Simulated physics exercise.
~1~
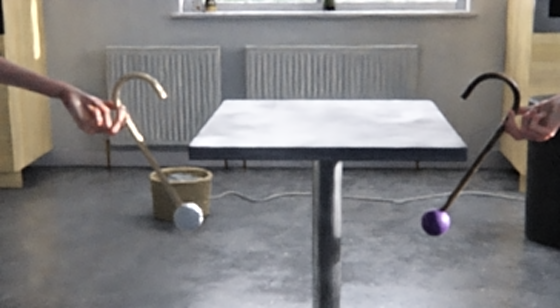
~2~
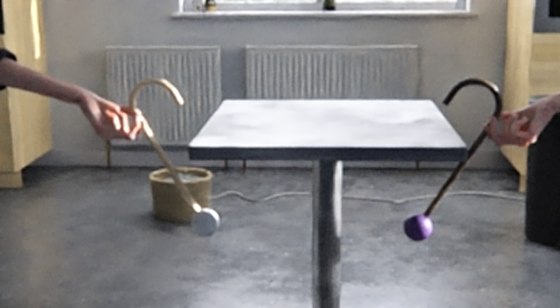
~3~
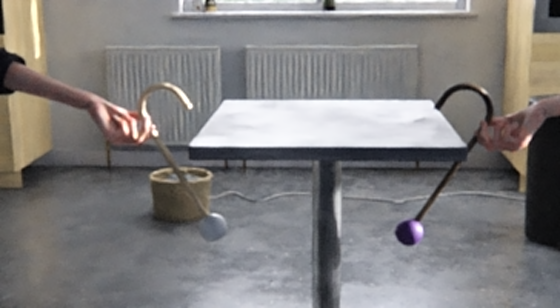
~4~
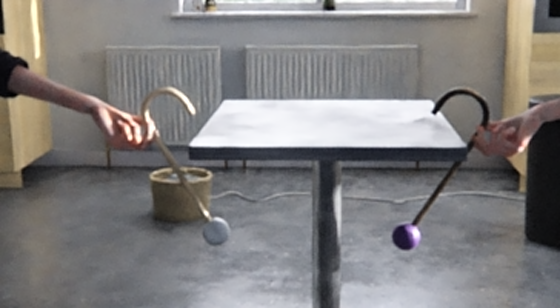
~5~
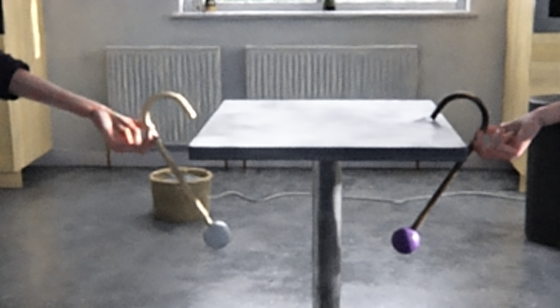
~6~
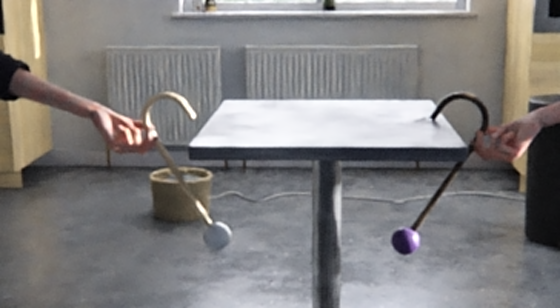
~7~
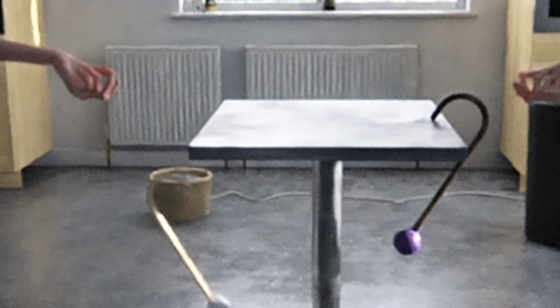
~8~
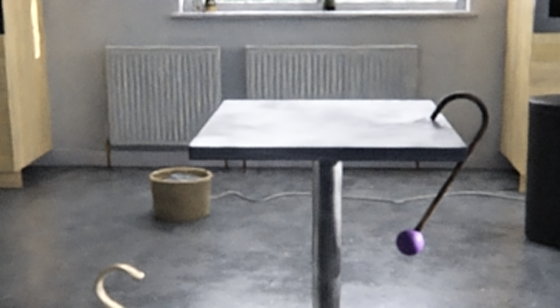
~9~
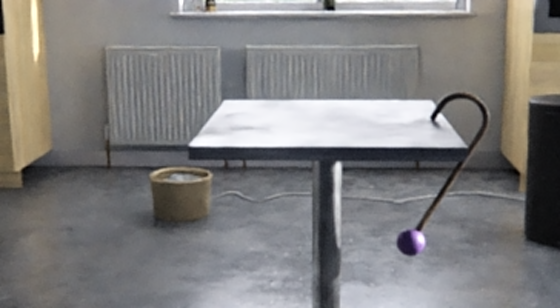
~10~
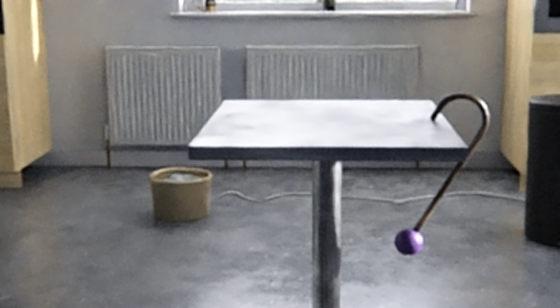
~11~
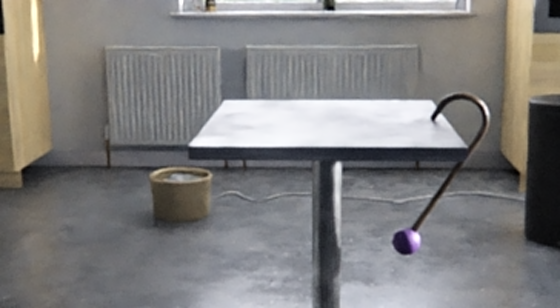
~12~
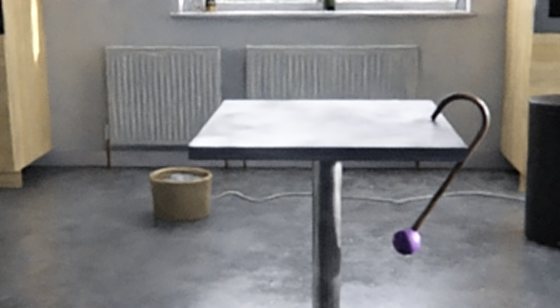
The clip opens with two hands holding cane-like ladles with hooked tops on either side of a small table, the left one ending in a white ball and the right one in a purple ball. Both hands move the ladles inward, bringing the purple ladle's hook over the right edge of the tabletop, while the white one stays beside the left edge. The hands hold still briefly, then let go and draw back. The white ladle drops toward the floor and out of view. The purple ladle remains hanging from the table's right edge, nearly still.
